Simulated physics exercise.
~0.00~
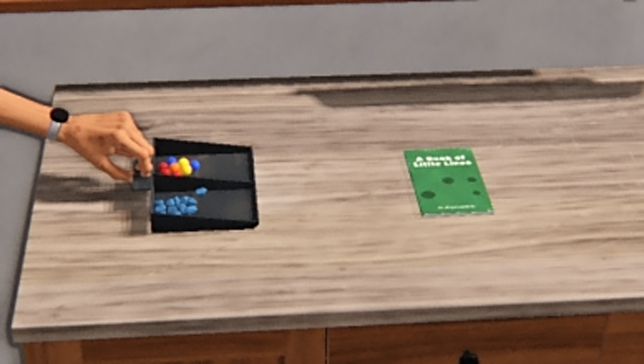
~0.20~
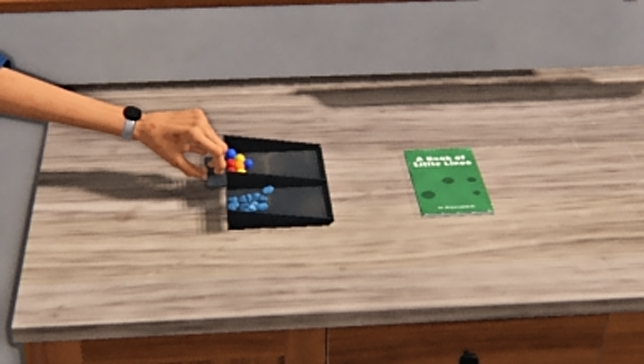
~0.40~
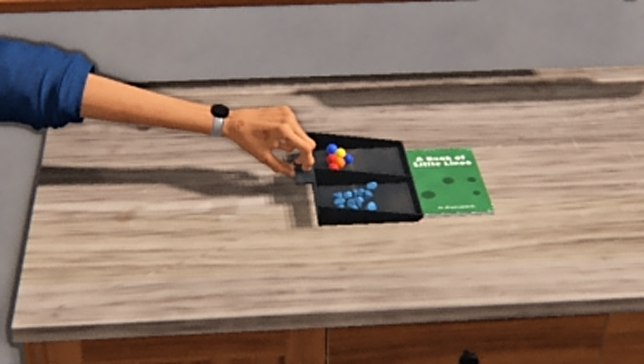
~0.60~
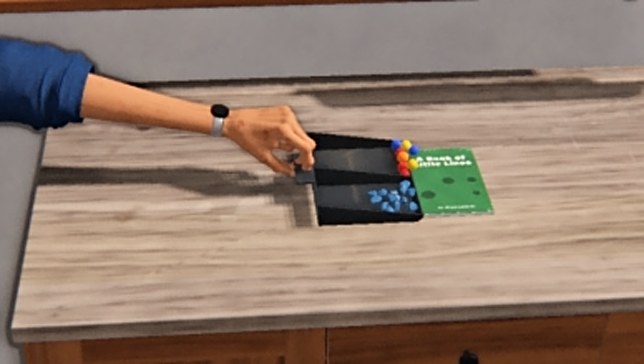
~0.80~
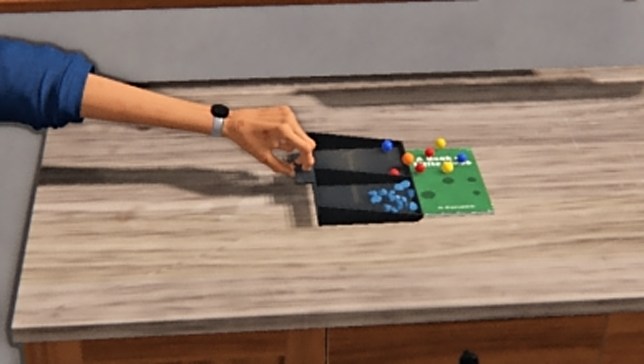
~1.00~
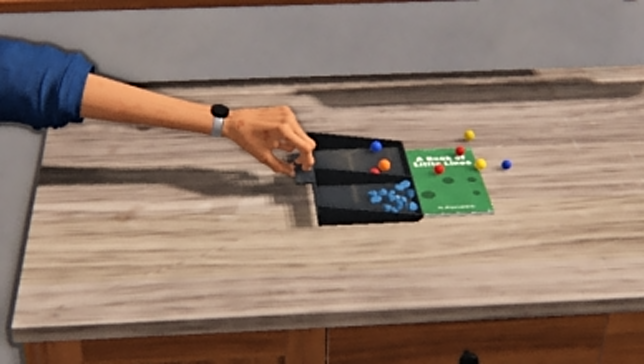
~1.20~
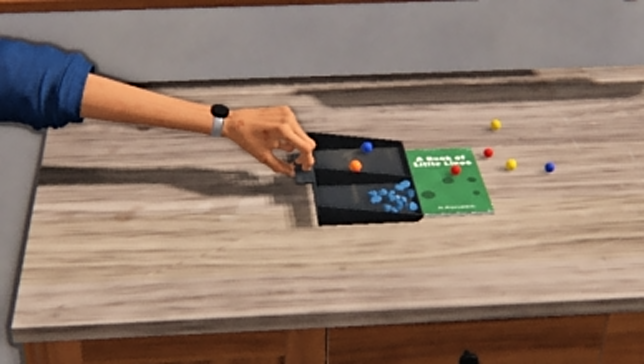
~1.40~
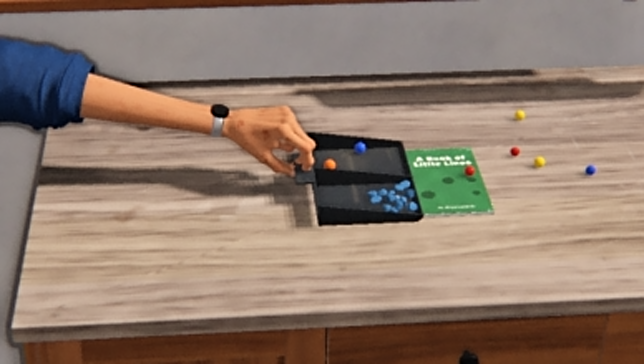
At first, a hand wearing a watch slides a black two-part tray rightward along a wooden counter, with colourful balls in the far section and small blue pieces in the near one. The tray reaches a thin green book and stops against it. Both batches slide on towards the tray's right rim, and the blue pieces gather there. The colourful balls bunch at the rim, then scatter, most spilling over the book while two roll back inside. By the end, the blue pieces remain in the tray, one red ball is over the book, and others lie beyond it.
